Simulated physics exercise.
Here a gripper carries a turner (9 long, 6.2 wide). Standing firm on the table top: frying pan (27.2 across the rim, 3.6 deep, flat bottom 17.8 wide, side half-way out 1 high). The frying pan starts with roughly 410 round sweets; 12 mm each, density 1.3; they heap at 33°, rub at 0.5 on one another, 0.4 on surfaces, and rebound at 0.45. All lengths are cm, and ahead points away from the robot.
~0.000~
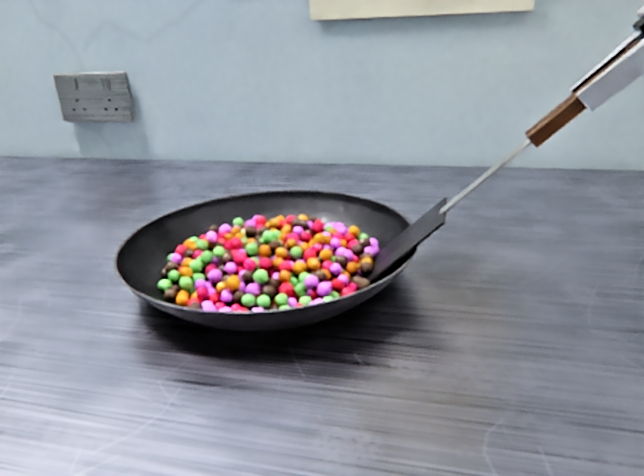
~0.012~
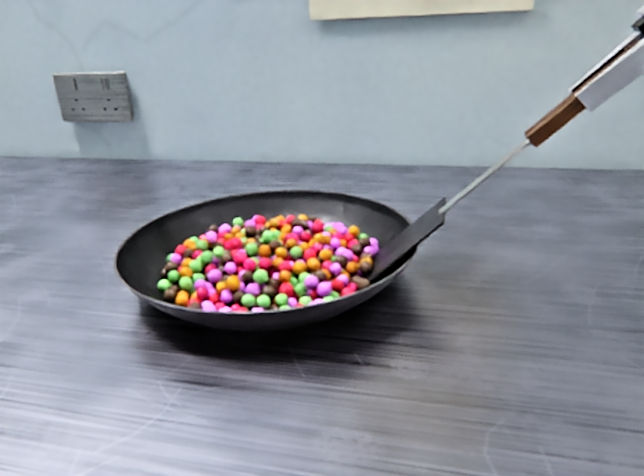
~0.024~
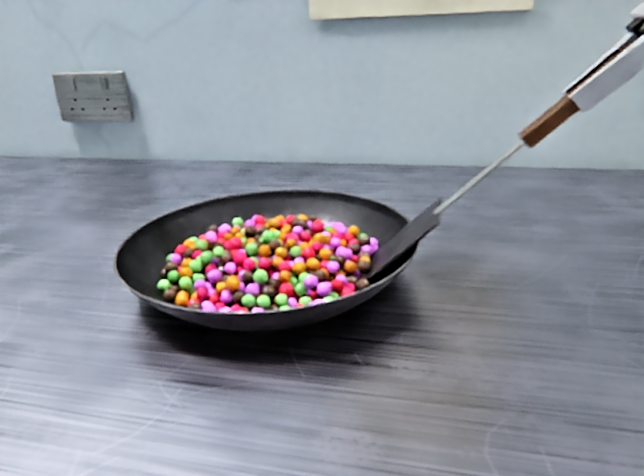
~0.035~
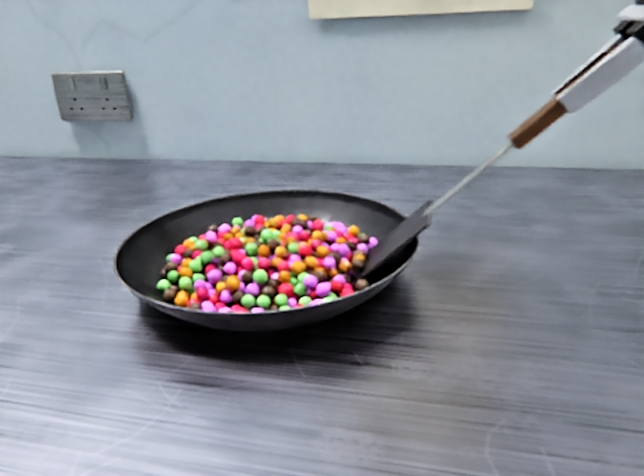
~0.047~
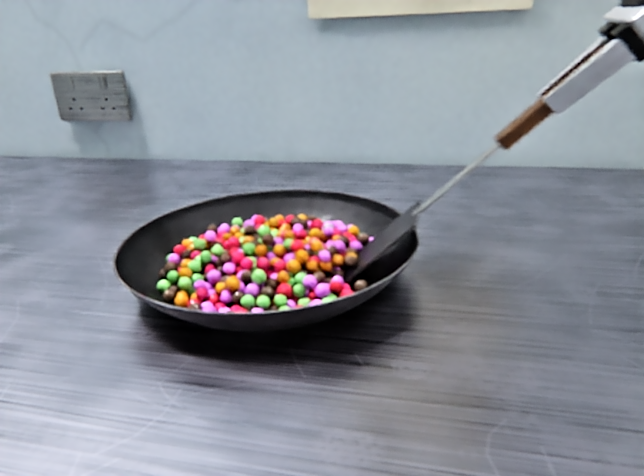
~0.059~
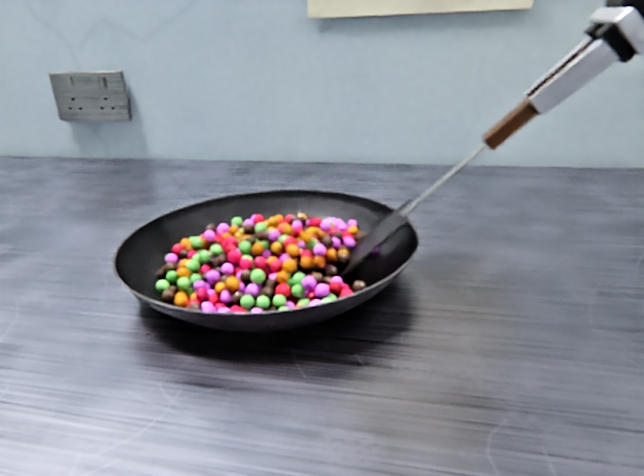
Colourful round sweets heaped in a dark frying pan, a gripper-held turner sliding in from the right and nudging them slightly left.
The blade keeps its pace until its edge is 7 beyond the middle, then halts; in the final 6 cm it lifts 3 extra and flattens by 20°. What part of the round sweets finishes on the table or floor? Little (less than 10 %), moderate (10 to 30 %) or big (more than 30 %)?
A little share, less than 10 %, ends on the table or floor.
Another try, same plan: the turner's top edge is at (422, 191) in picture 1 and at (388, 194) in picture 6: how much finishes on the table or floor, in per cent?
About 5 per cent.
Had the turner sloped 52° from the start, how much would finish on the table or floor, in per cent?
In that case some 5 per cent.
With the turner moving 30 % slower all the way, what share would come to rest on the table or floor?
Then about 0 per cent.
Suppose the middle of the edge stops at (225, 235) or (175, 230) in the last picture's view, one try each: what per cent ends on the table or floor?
Some 0 and 10 per cent.
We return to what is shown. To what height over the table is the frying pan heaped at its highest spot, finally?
Roughly 5.0 cm.
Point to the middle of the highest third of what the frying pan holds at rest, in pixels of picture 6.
Around (188, 241).
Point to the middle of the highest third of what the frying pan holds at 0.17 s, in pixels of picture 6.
At about (237, 241).
After 0.11 s, sloping 44°, highest piece 7 above the table; 414 in the frying pan.
After 0.17 s, sloping 37°, highest piece 7 above the table; 414 in the frying pan.
After 0.40 s, sloping 24°, highest piece 5 above the table; 393 in the frying pan, 20 on the table or floor, 1 on the blade or in flight.
After 1.45 s, sloping 24°, highest piece 5 above the table; 393 in the frying pan, 21 on the table or floor.
At rest, 393 in the frying pan, 21 on the table or floor. That is 5 % on the table or floor.
